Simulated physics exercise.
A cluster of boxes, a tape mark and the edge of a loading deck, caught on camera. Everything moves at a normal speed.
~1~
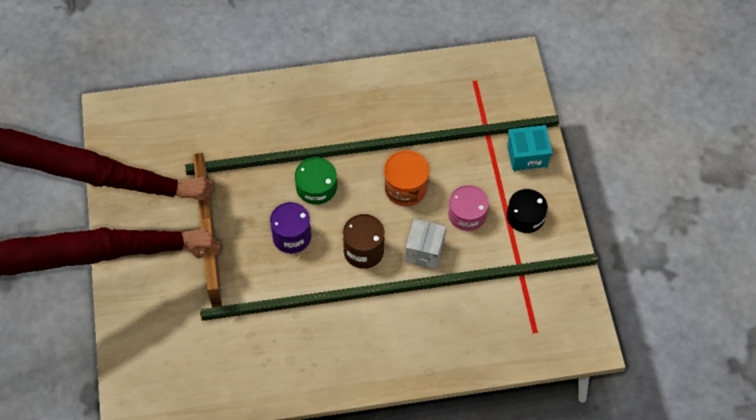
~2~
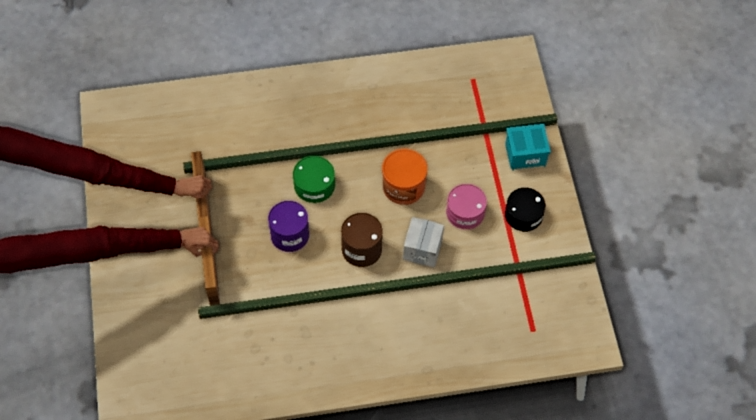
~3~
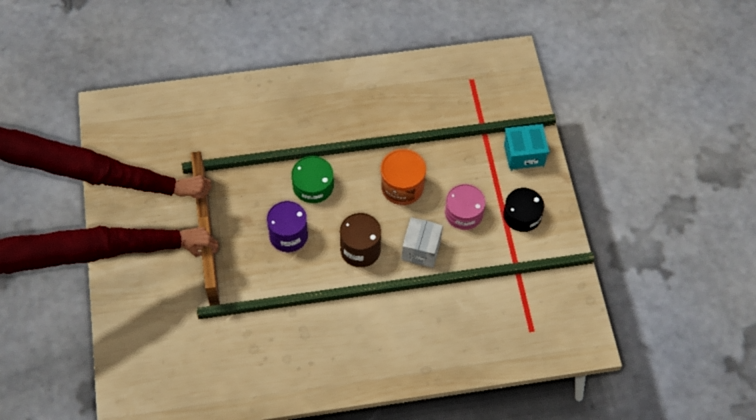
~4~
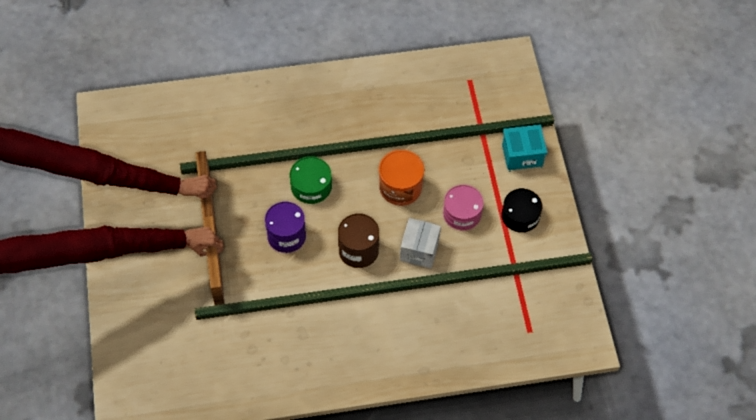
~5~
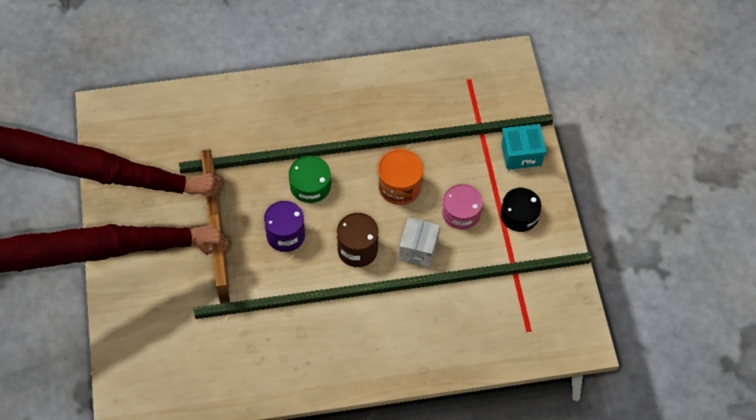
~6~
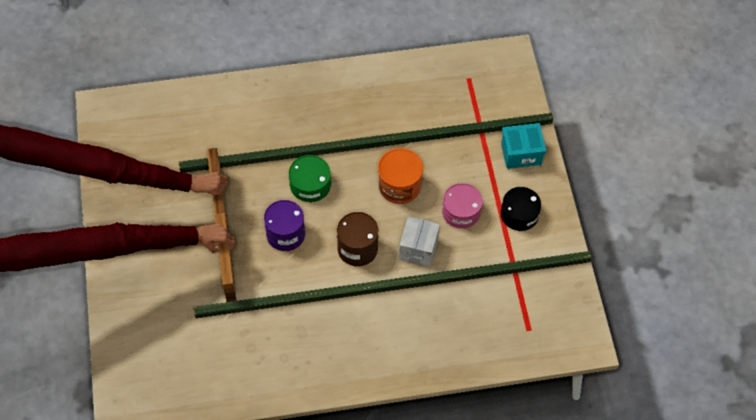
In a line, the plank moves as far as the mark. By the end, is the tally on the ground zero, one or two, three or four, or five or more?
The tally on the ground is one or two.
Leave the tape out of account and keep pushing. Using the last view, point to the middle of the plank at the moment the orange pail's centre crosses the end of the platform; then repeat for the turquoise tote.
At (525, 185) for the orange pail; at (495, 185) for the turquoise tote.
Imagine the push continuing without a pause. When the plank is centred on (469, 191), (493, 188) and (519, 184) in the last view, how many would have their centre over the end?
Going through the three positions, you'd get 0, 1 and 4.
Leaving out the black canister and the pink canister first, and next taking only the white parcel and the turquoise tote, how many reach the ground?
Try 1: 1; try 2: 1.
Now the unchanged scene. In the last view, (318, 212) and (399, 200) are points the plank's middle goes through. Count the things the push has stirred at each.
Moved so far: 3, then 6.
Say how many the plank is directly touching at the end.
It adds up to 3.
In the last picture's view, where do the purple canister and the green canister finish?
Purple canister: About (519, 193); green canister: About (507, 142).
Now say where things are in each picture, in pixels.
In the first picture, turquoise tote (529, 149); black canister (527, 211); pink canister (468, 208); plank (208, 230); tape (503, 200).
In the second picture, black canister (525, 210); white parcel (423, 242).
In the third picture, pink canister (465, 207); orange pail (403, 178).
In the fourth picture, turquoise tote (524, 148); brown canister (359, 241).
In the fifth picture, black canister (521, 210); purple canister (285, 226).
In the sixth picture, turquoise tote (523, 147); black canister (521, 209); pink canister (462, 206); plank (222, 225); tape (497, 198).
Soon after, none off yet; turquoise tote at rest near (523, 147); black canister at rest near (521, 209); pink canister at rest near (462, 206).
Then, none off yet; turquoise tote at rest near (523, 147); black canister at rest near (521, 209); pink canister at rest near (463, 207).
Further on, none off yet; turquoise tote moving near (525, 145); black canister moved a little near (544, 209); pink canister moved about its own width near (505, 213).
By the end, the number that fall off is one or two; fallen, black canister and turquoise tote.
